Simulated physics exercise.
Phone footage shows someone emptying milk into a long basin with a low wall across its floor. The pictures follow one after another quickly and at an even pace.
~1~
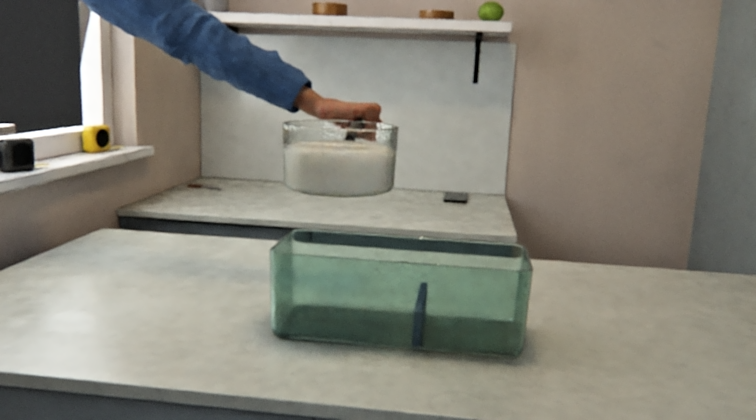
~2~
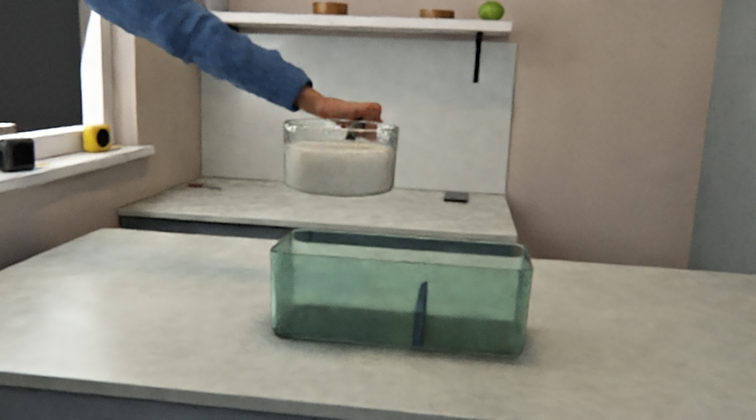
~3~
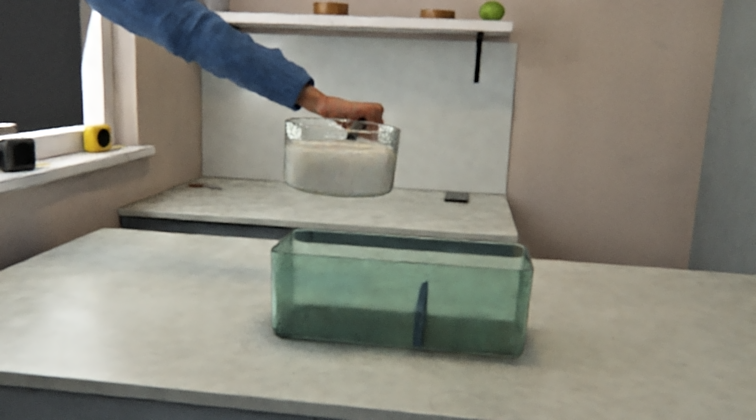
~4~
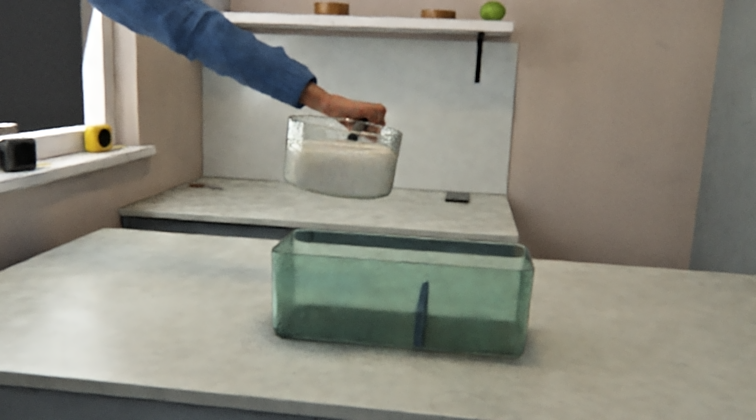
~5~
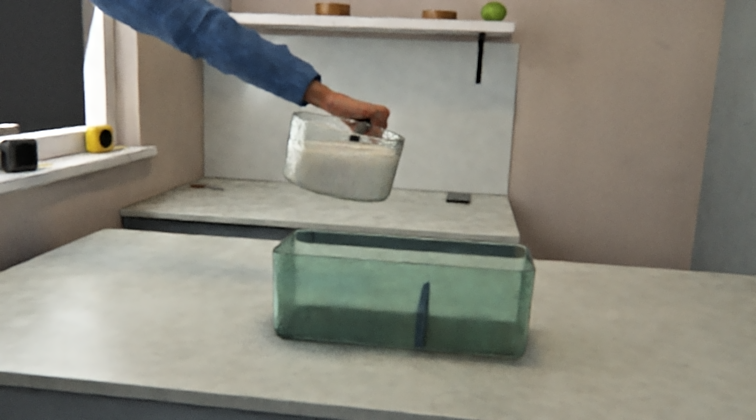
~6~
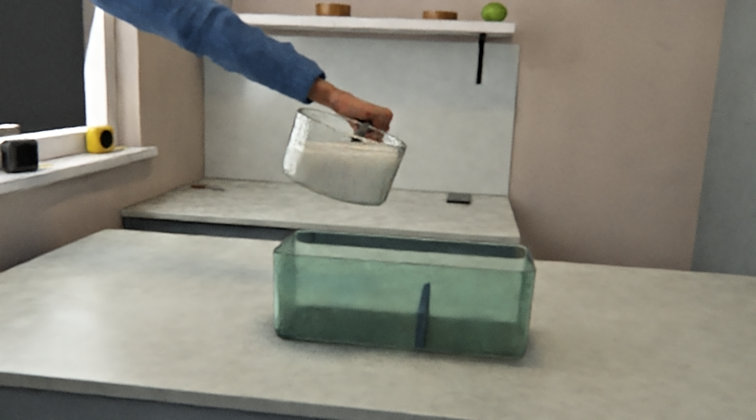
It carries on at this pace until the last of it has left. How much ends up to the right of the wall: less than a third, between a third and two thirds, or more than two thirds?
The share right of the wall ends up within a third to two thirds.
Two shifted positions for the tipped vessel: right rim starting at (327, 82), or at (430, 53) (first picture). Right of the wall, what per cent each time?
10 %, then 85 %.
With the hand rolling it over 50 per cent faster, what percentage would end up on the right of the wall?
I'd estimate some 40 percent.
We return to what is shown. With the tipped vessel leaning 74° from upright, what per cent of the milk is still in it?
It still holds close to 60 per cent at that lean.
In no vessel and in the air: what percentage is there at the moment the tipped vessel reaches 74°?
30 %.
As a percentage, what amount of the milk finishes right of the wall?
I'd put it near 55 per cent.
A moment on, the tilt is 74° and 62 per cent is still to pour, 1 is left of the wall and 7 right of it.
Next, the tilt is 99° and 16 per cent is still to pour, 18 is left of the wall and 56 right of it.
Then the tilt is 100° and 3 per cent is still to pour, 40 is left of the wall and 55 right of it.
Later the tilt is 100° and 0 per cent is still to pour, 44 is left of the wall and 55 right of it.
At rest 45 per cent lies left of the wall, 55 right of it and 1 outside.
